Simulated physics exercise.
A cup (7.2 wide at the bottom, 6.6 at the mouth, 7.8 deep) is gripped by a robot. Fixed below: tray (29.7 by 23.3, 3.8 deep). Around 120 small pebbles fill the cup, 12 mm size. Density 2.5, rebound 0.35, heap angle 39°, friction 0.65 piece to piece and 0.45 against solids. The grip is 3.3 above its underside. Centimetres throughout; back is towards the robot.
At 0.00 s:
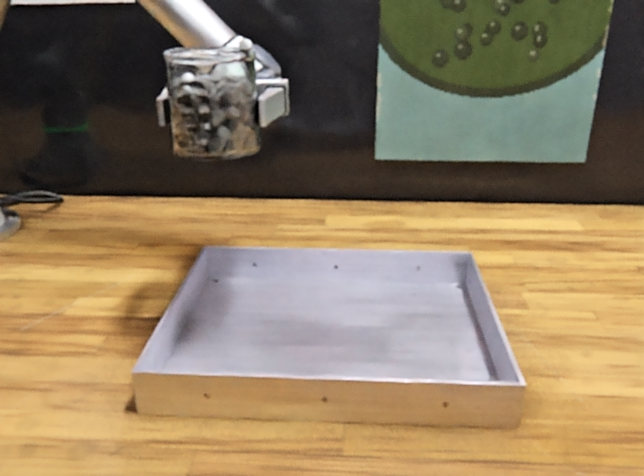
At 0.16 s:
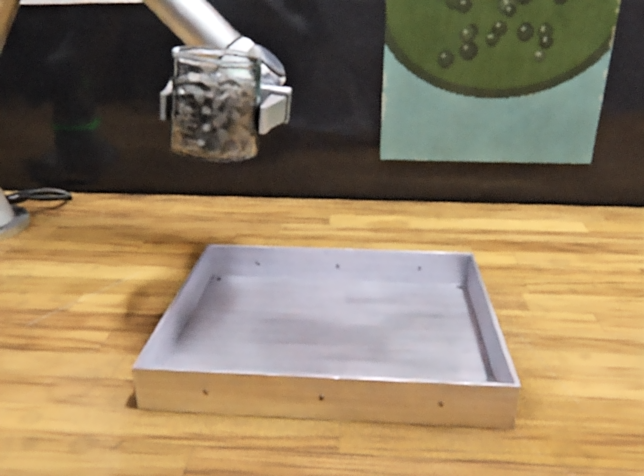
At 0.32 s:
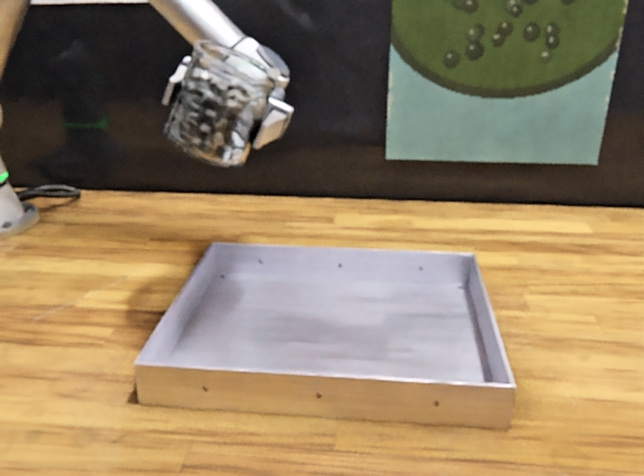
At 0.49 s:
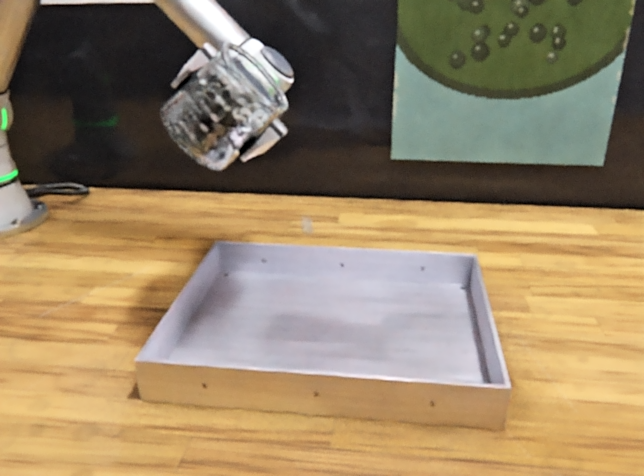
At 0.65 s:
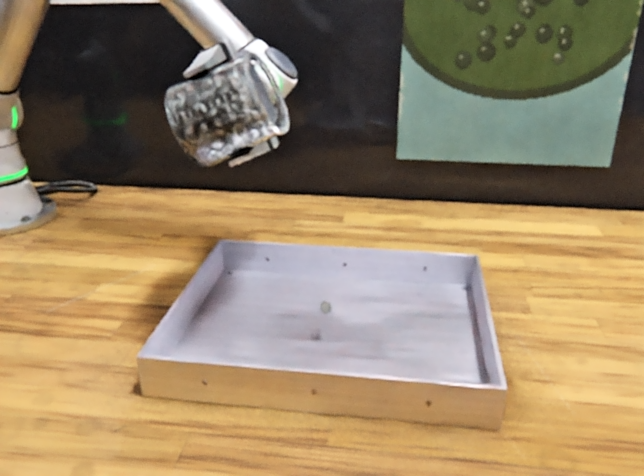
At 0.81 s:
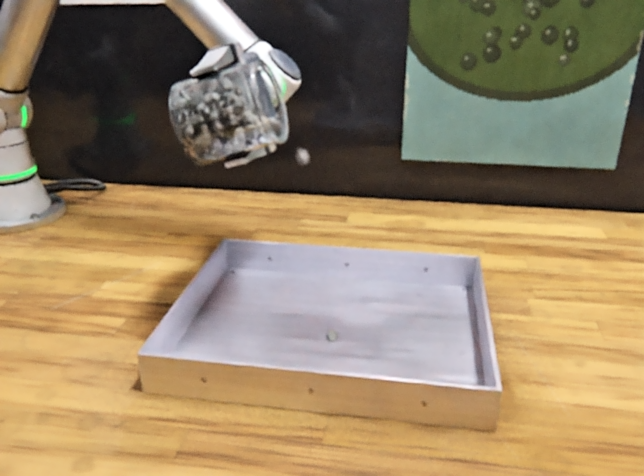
The clip opens on a robot arm gripping a clear cup full of small pebbles, held upright above a shallow grey tray on a wooden table. The arm tilts the cup steadily over to the right until it lies nearly sideways. One pebble drops into the tray, then another leaves the cup.
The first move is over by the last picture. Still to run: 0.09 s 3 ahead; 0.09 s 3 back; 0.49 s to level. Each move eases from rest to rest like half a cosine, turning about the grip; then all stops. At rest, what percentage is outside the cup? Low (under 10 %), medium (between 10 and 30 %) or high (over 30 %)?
Share outside the cup: Medium (between 10 and 30 %).
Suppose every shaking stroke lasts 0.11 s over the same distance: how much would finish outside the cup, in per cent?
It would be near 10 per cent.
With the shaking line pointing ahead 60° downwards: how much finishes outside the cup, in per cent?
About 0 per cent.
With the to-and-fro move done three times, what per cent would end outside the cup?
In that case some 35 per cent.
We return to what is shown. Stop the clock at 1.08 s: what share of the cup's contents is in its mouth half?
Some 45 per cent.
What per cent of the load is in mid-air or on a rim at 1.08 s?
Some 12 per cent.
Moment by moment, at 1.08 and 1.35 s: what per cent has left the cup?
In turn: 15, 15.
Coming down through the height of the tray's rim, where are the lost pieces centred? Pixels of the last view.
Near (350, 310).
After 1.08 s, tilted 67° forward, highest piece 24 above the table; 103 in the cup, 3 in the tray, 15 in flight or on a rim.
After 1.35 s, tilted 13° forward, highest piece 26 above the table; 101 in the cup, 20 in the tray.
After 1.68 s, level, highest piece 26 above the table; 101 in the cup, 20 in the tray.
After 2.73 s, level, highest piece 26 above the table; 101 in the cup, 20 in the tray.
At rest, 101 in the cup, 20 in the tray. That is 17 % outside the cup.
